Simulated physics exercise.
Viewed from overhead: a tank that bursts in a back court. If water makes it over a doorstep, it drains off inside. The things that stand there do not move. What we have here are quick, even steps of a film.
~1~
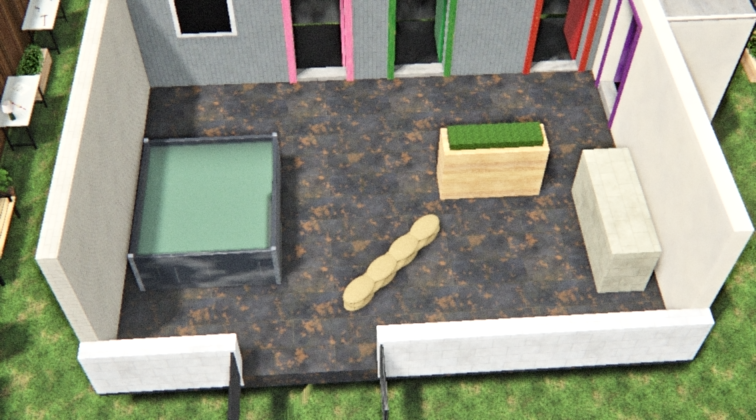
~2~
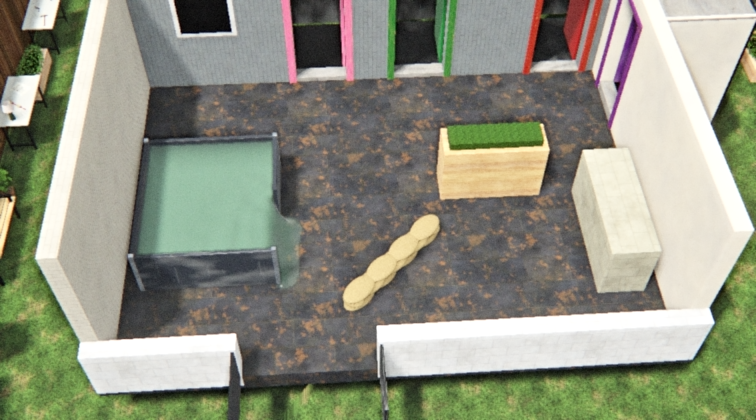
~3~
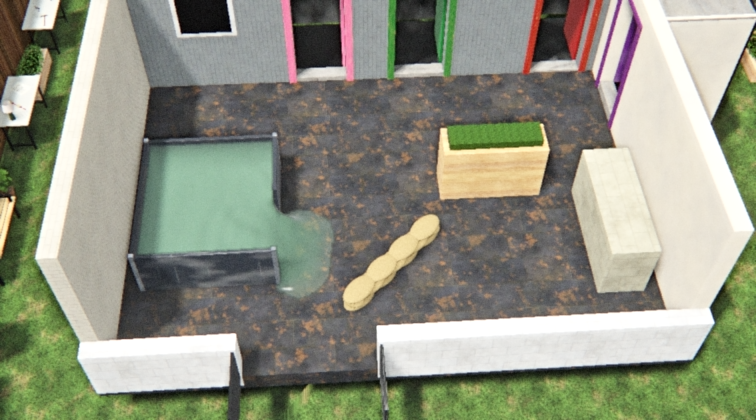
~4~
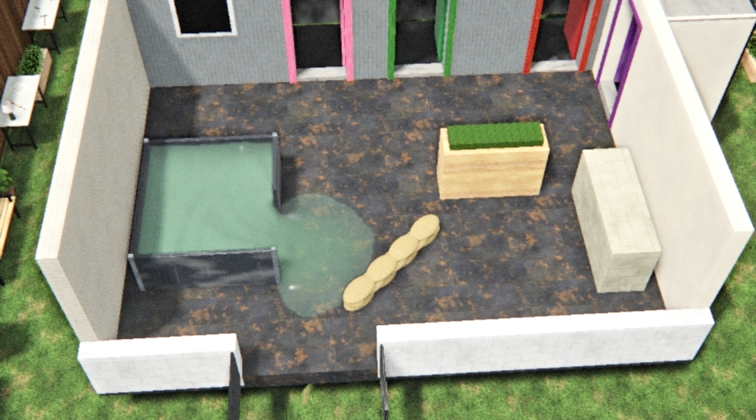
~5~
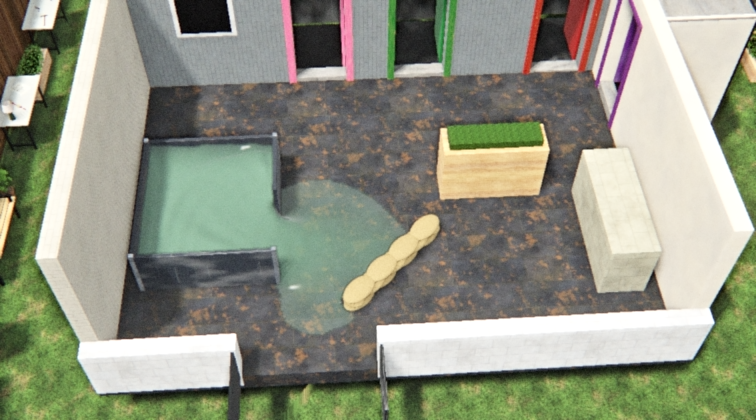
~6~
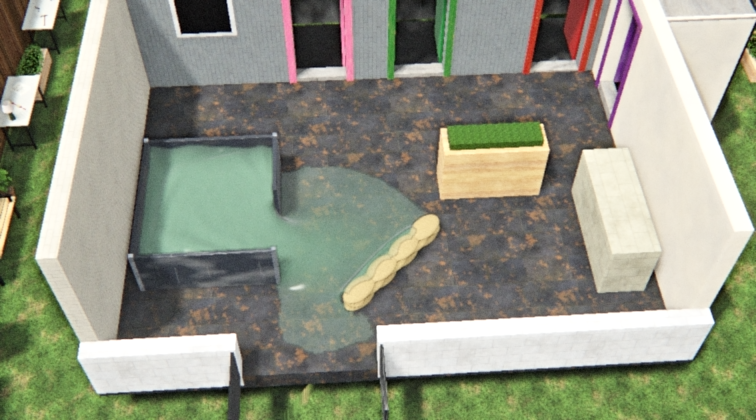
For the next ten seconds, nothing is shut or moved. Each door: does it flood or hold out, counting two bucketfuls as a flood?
Green door floods, pink door holds out, purple door holds out, red door floods.
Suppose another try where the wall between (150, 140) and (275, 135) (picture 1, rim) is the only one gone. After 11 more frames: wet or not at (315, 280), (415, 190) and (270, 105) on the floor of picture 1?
So: Spared, then spared, then wetted.
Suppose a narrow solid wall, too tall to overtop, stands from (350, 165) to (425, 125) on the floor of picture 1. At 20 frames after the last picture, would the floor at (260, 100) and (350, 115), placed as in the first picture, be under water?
As listed: Free of water, clear.
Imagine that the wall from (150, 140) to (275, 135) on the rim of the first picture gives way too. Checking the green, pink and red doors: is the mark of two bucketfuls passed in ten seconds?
Door by door - green doesn't reach it, pink tops the limit, red tops the limit.
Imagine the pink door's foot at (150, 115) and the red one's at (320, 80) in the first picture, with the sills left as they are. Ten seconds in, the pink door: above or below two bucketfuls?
Note - pink door ends up lower.
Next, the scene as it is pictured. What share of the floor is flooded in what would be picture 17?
That works out at 40 %.
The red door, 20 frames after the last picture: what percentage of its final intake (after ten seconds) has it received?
Around 0 %.
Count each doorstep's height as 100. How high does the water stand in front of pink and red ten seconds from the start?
I'd put it at close to 50 and 190 per cent.
A moment on, water covers 25 % of the floor; the green door not reached, the pink door not reached, the purple door not reached, the red door not reached.
Next, water covers 40 % of the floor; the green door wet at the sill, nothing in, the pink door not reached, the purple door not reached, the red door not reached.
Then, water covers 55 % of the floor; the green door far over two buckets in, the pink door wet at the sill, nothing in, the purple door not reached, the red door wet at the sill, nothing in.
Later, water covers 80 % of the floor; the green door far over two buckets in, the pink door under two buckets in, the purple door wet at the sill, nothing in, the red door under two buckets in.
In the end, water covers 90 % of the floor; the green door far over two buckets in, the pink door under two buckets in, the purple door wet at the sill, nothing in, the red door over two buckets in.
